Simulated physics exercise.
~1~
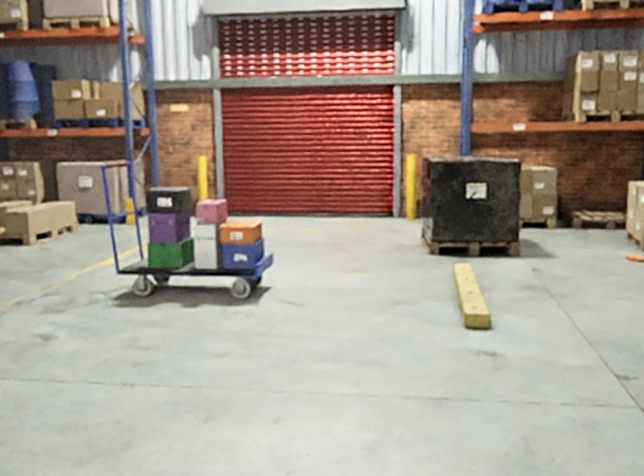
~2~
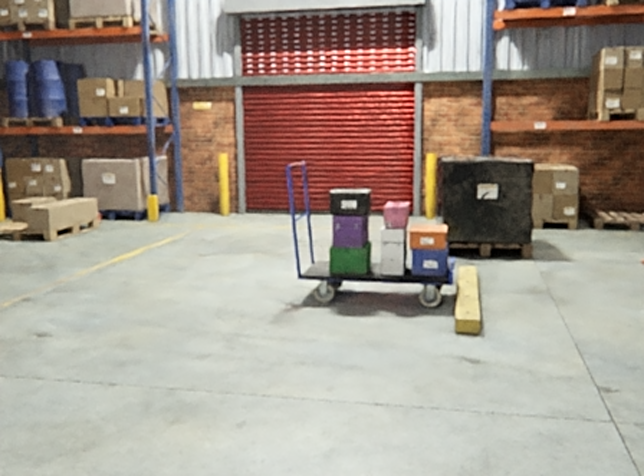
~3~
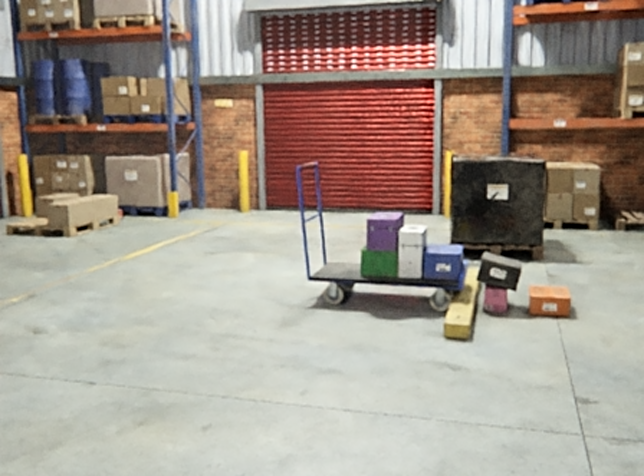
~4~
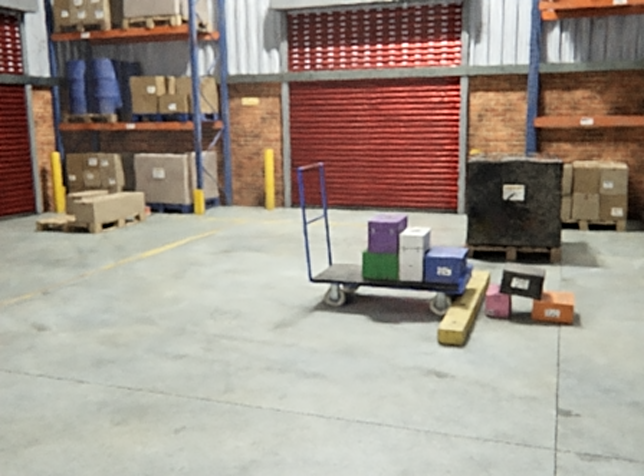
Flatbed trolley of coloured boxes rolling right into a yellow kerb, the black, orange and pink ones landing on the floor beyond.
